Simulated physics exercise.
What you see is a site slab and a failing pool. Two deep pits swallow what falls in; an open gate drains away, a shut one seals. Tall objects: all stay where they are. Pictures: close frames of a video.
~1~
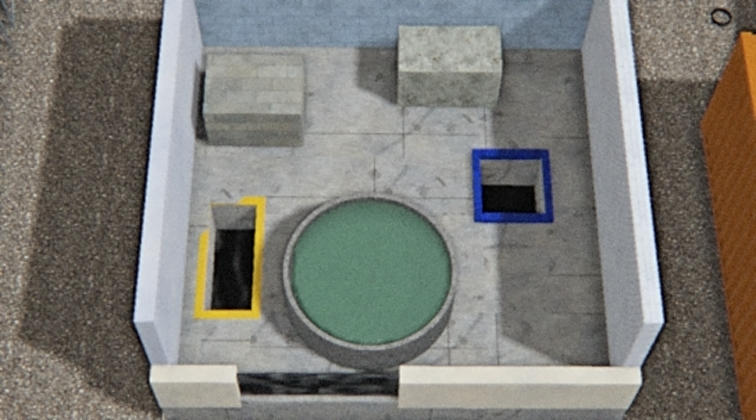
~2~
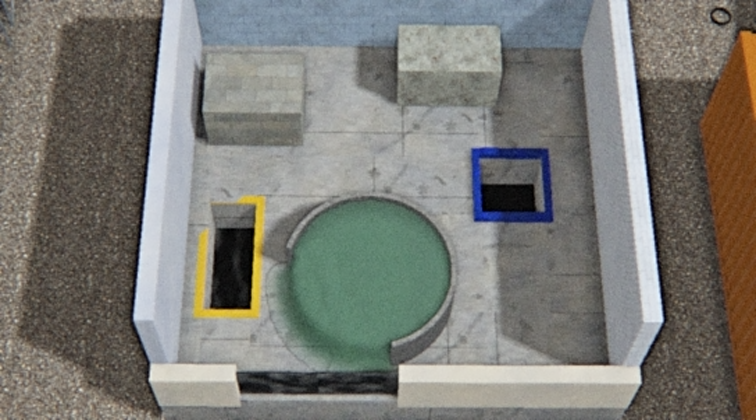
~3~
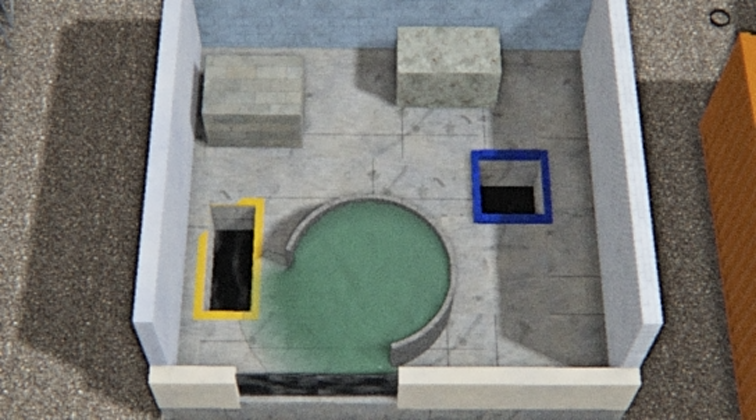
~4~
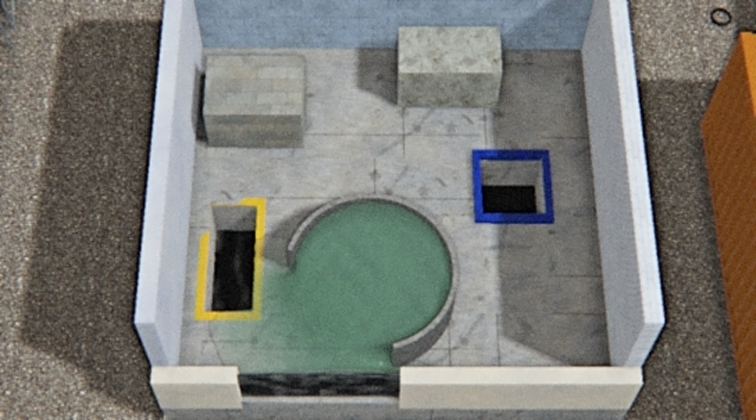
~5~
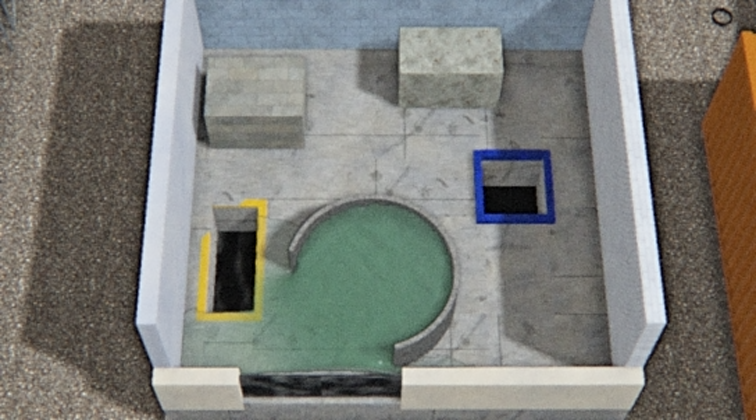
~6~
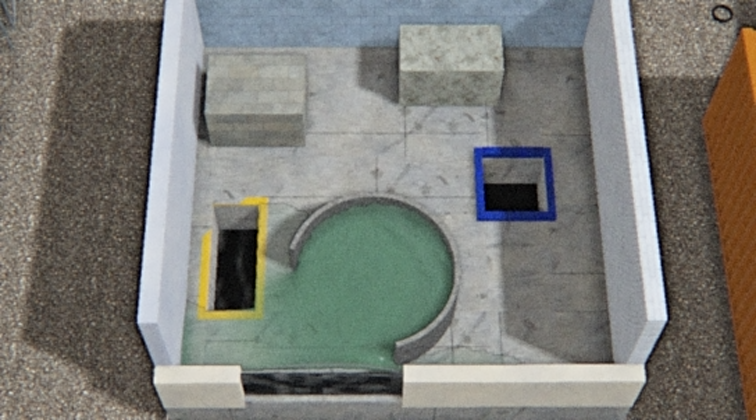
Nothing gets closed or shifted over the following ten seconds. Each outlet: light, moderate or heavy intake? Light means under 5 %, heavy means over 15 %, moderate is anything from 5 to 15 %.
Intake - gate: Light, yellow pit: Heavy, blue pit: Light.
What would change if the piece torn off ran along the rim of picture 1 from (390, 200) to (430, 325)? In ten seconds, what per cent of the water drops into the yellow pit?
For yellow, it comes to 8 percent.
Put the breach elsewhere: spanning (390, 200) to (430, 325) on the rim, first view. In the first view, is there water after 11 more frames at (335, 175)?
Outcome: Spared.
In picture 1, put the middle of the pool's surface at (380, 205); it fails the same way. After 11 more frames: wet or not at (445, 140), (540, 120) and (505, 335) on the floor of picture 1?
Well, first one stays dry, second one stays dry, third one got wet.
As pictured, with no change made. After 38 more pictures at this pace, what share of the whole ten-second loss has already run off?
Close to 85 per cent.
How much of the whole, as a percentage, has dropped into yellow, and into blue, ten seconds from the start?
Roughly 66 %, then roughly 0 %.
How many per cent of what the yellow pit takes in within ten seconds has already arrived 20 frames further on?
Share at that point: Roughly 65 %.
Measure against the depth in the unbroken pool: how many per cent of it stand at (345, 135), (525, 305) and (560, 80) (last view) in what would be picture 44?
Respectively near 0, 4 and 4 per cent.
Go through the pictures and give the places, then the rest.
The first frame shows the pool at (370, 271) is whole and still.
In the second frame, the front is at a hidden place, out from the gap at (312, 337).
In the third frame, the front is at a hidden place, out from the gap at (311, 339).
In the fourth frame, water pours out at (313, 340) and has run to a hidden place.
In the fifth frame, water pours out at (315, 341) and has run to a hidden place.
In the sixth frame, the front is at a hidden place, out from the gap at (316, 340).
A moment on, water covers 25 % of the floor; the gate 0 %, the yellow pit 8 %, the blue pit 0 %.
Next, water covers 30 % of the floor; the gate 0 %, the yellow pit 22 %, the blue pit 0 %.
Then, water covers 45 % of the floor; the gate 0 %, the yellow pit 42 %, the blue pit 0 %.
Later, water covers 60 % of the floor; the gate 0 %, the yellow pit 55 %, the blue pit 0 %.
In the end, water covers 75 % of the floor; the gate 0 %, the yellow pit 66 %, the blue pit 0 %.
